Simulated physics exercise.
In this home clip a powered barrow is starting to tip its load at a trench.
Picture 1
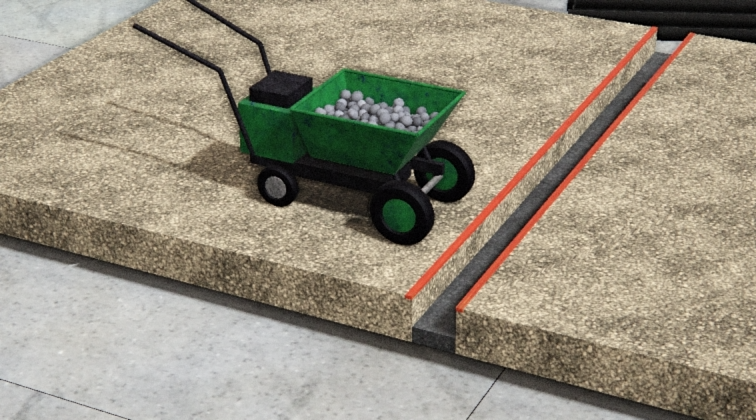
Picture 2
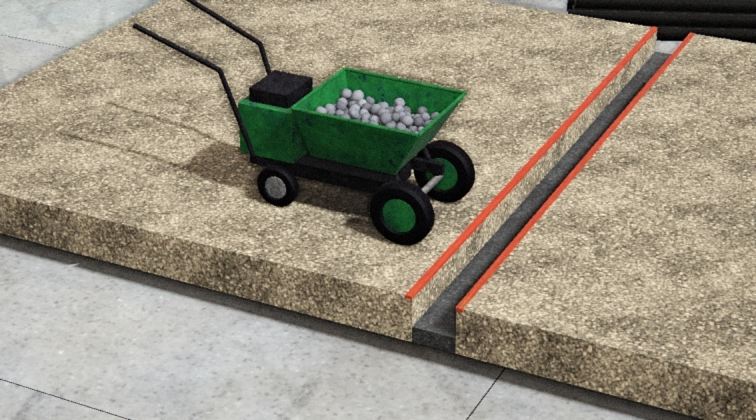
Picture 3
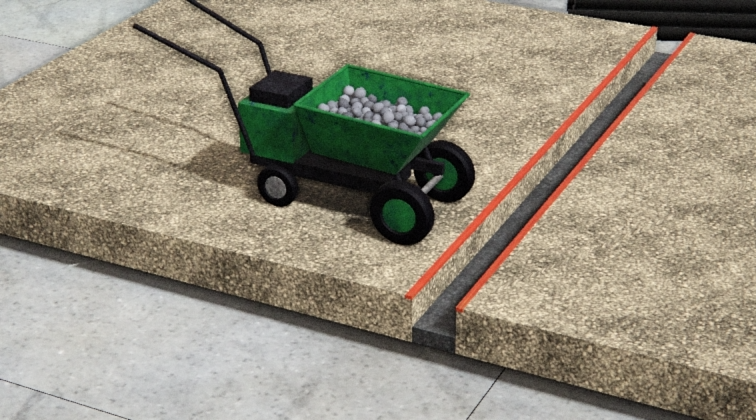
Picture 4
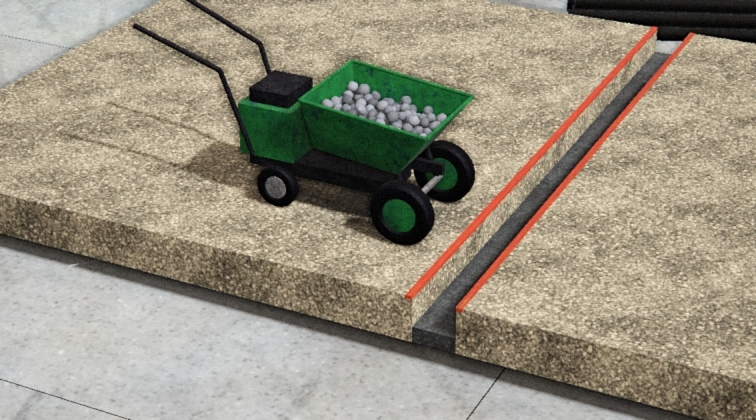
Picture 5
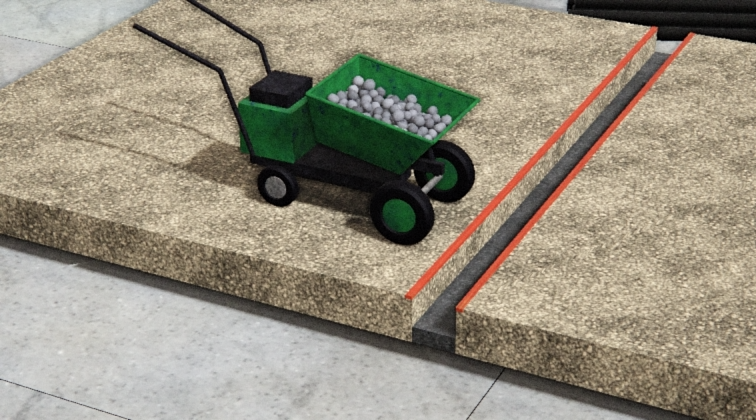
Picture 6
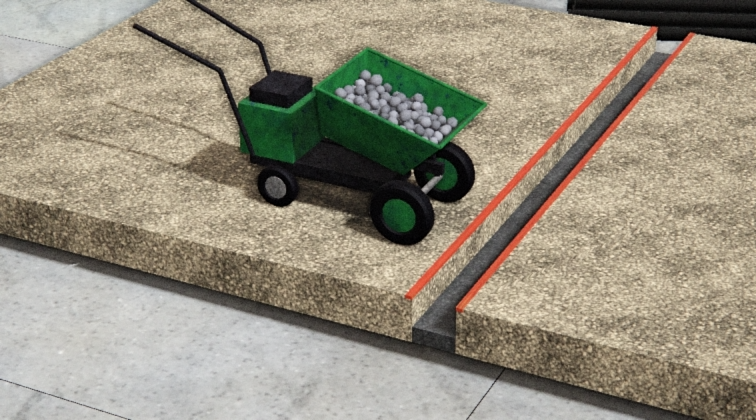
A green skip full of round grey cobbles sat level on a small wheeled barrow beside a narrow trench edged in orange, then slowly tilted forward toward the right while the wheels stayed still.
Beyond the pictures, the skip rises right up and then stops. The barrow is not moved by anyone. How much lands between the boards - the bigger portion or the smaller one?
The smaller portion lands there.
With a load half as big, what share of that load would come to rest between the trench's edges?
It would be around 10 per cent.
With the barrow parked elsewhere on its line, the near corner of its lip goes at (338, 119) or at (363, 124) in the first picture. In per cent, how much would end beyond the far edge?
Try 1 about 0 %, try 2 about 0 %.
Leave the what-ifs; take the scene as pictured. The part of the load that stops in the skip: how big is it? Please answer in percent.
Roughly 0 percent.
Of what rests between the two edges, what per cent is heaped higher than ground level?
Close to 0 percent.
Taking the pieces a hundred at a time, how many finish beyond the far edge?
Roughly 80 percent of the pieces, I think.
Just after the last frame, skip tipped steeply; every one in the skip.
A moment on, skip tipped right over; the larger part in the skip; about a tenth beyond it; about a tenth falling.
Further on, skip tipped right over; roughly a quarter in the skip; about a tenth in or heaped over the trench; the larger part beyond it.
When it is over, skip tipped right over; roughly a quarter in or heaped over the trench; the larger part beyond it.
